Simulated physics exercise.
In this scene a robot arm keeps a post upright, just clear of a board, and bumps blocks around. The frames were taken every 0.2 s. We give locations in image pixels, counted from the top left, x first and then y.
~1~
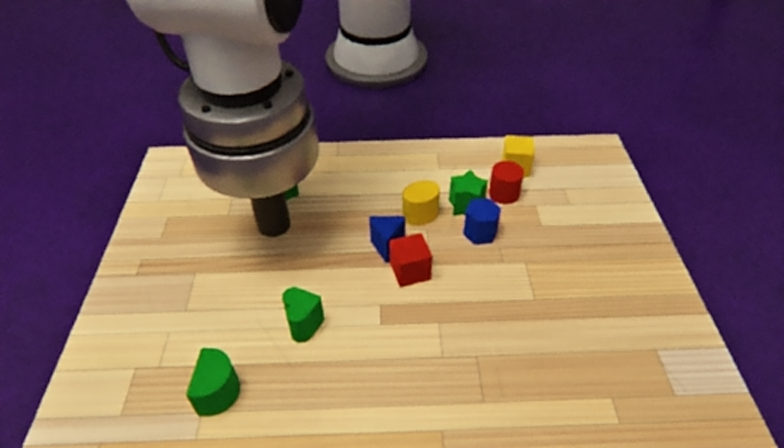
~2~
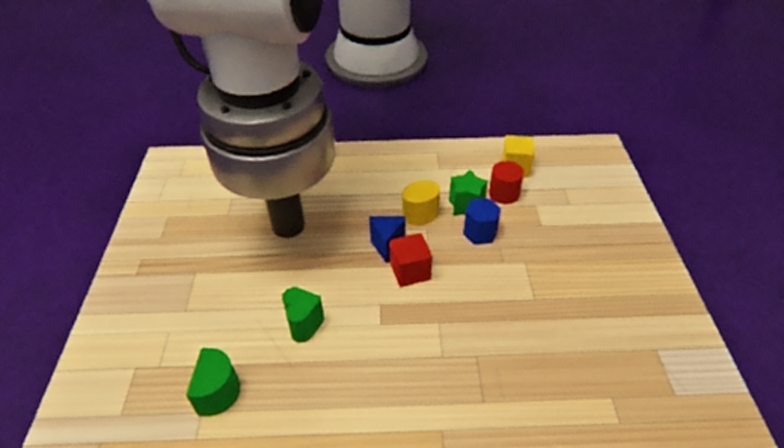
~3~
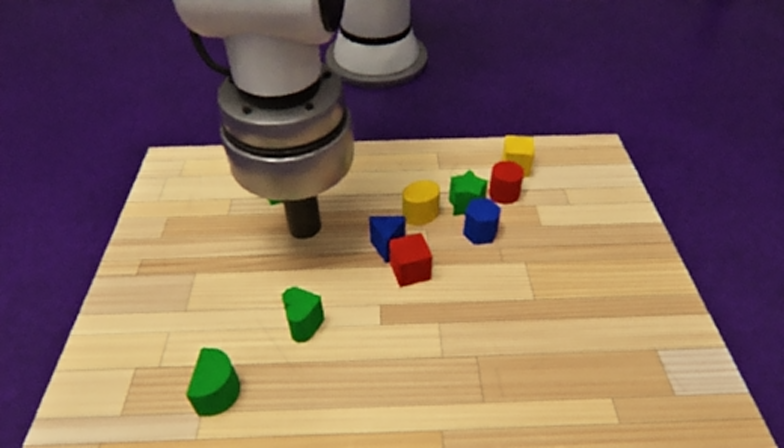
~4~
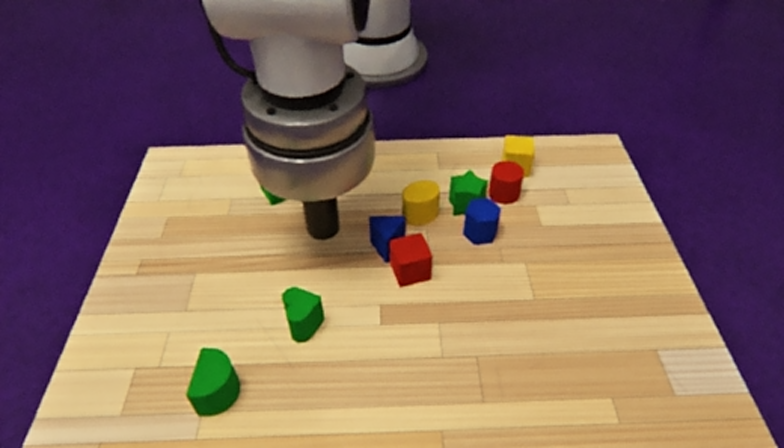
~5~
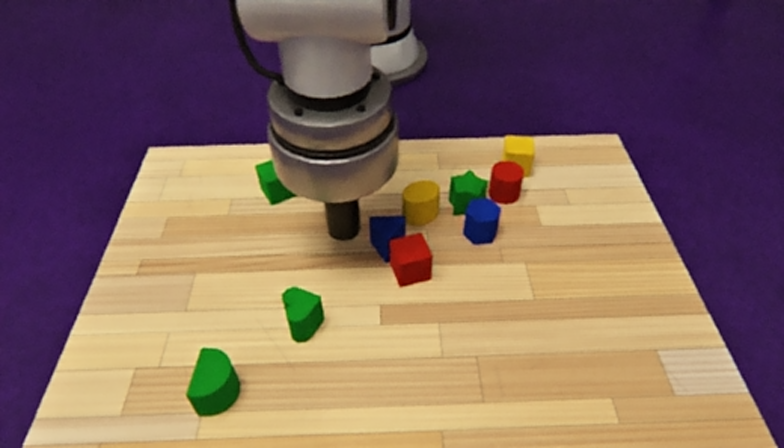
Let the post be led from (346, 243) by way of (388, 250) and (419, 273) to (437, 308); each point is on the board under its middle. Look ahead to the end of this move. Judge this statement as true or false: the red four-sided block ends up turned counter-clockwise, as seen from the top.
The claim holds.
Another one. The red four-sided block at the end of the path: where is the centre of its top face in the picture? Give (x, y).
The centre of its top face lies at (463, 310).
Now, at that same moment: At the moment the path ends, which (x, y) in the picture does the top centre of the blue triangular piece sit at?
Final place: (438, 229).
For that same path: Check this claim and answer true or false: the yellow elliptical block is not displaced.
It is true.
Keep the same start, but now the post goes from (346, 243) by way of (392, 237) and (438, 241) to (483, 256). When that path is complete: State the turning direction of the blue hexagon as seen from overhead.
The block spins anticlockwise.
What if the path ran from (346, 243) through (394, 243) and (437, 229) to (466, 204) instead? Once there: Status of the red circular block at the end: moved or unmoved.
My prediction: It moves.
On the path given first. One third of the way, post (388, 236); blue triangular piece (419, 224), turned 45° clockwise.
Two thirds of the way, post (420, 260); blue triangular piece (438, 229); red four-sided block (437, 276).
At the end, post (438, 295); blue triangular piece (438, 229); red four-sided block (463, 310), turned 20° anticlockwise; yellow elliptical block unmoved.
